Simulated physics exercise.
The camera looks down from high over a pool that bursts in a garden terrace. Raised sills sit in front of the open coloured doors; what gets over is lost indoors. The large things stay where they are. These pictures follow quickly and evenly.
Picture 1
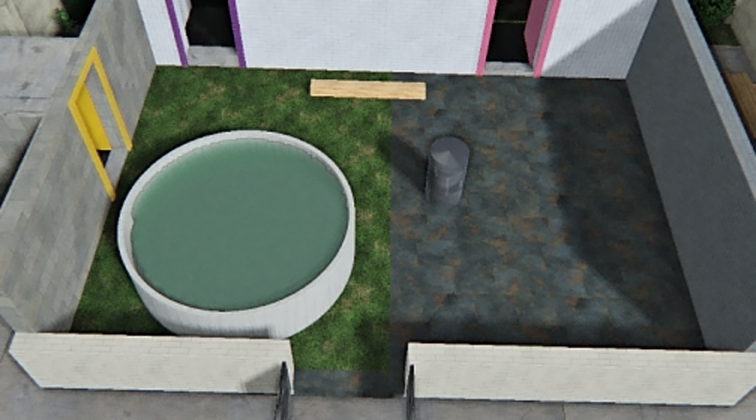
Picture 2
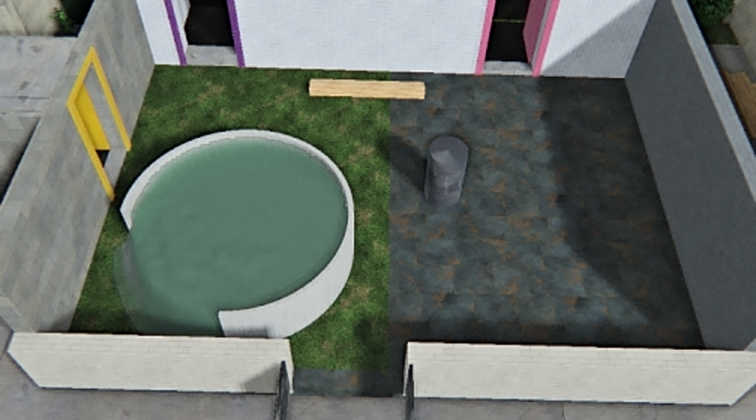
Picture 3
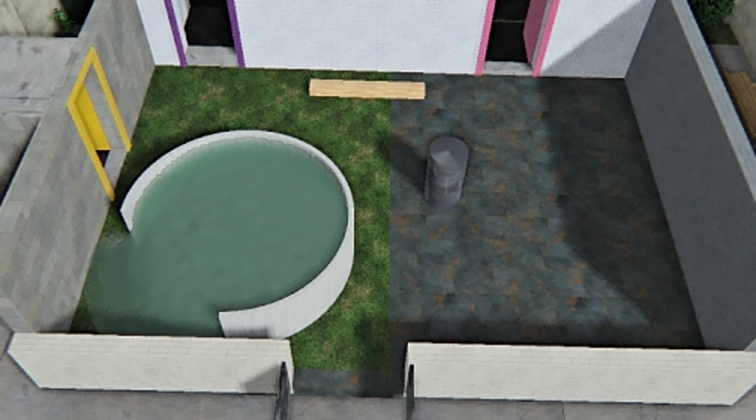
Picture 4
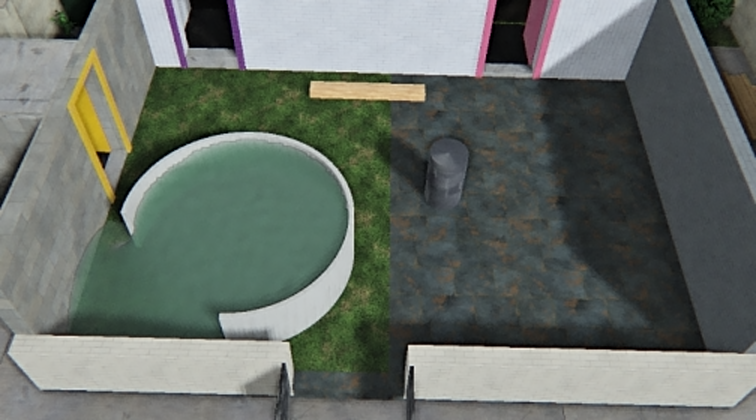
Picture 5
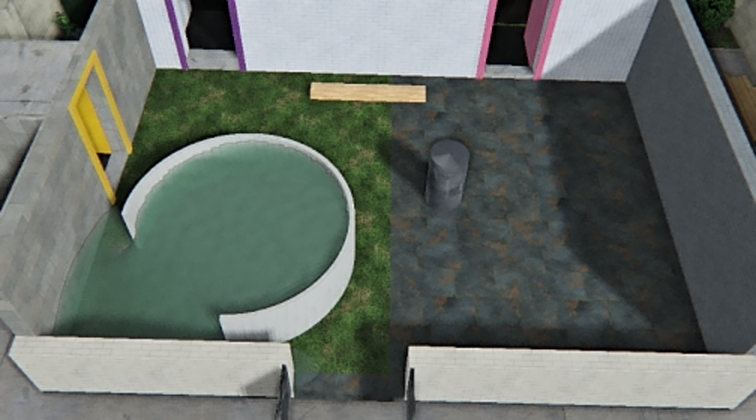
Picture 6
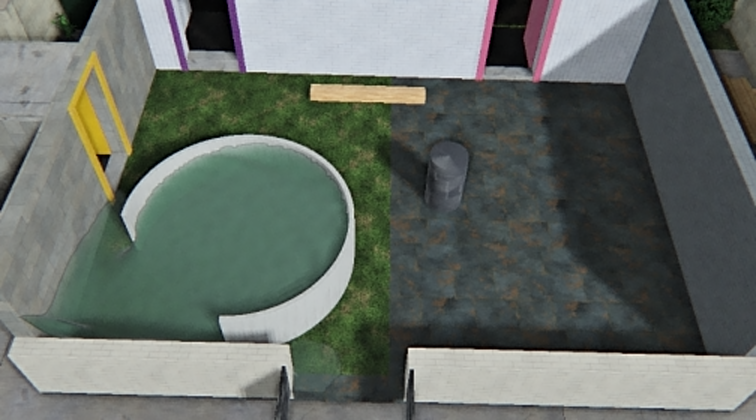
A round pool bursts open at its lower left, and green water spreads across the grass.
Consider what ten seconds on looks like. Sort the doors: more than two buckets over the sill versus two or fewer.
Sorted by door: Pink door - two or fewer; purple door - two or fewer; yellow door - more than two.
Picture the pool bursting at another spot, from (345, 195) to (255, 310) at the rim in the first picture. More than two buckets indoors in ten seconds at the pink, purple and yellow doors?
Pink exceeds the limit, purple stays within it, yellow stays within it.
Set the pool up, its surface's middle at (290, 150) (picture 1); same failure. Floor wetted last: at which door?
It is the one in pink.
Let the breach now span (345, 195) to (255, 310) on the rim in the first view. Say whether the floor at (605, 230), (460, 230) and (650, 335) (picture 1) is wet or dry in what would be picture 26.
Submerged, submerged, submerged.
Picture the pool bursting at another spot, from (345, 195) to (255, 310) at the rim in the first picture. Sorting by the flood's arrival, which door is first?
That's the pink door.
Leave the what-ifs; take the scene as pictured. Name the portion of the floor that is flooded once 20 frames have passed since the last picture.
45 %, roughly.
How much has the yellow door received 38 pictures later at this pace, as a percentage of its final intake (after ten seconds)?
Around 70 percent.
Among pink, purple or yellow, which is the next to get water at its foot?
It's the yellow one.
A moment on, water covers 15 % of the floor; the pink door not reached, the purple door not reached, the yellow door wet at the sill, nothing in.
Next, water covers 20 % of the floor; the pink door not reached, the purple door not reached, the yellow door under two buckets in.
Then, water covers 45 % of the floor; the pink door not reached, the purple door wet at the sill, nothing in, the yellow door over two buckets in.
Later, water covers 75 % of the floor; the pink door wet at the sill, nothing in, the purple door under two buckets in, the yellow door over two buckets in.
In the end, water covers 100 % of the floor; the pink door wet at the sill, nothing in, the purple door under two buckets in, the yellow door far over two buckets in.
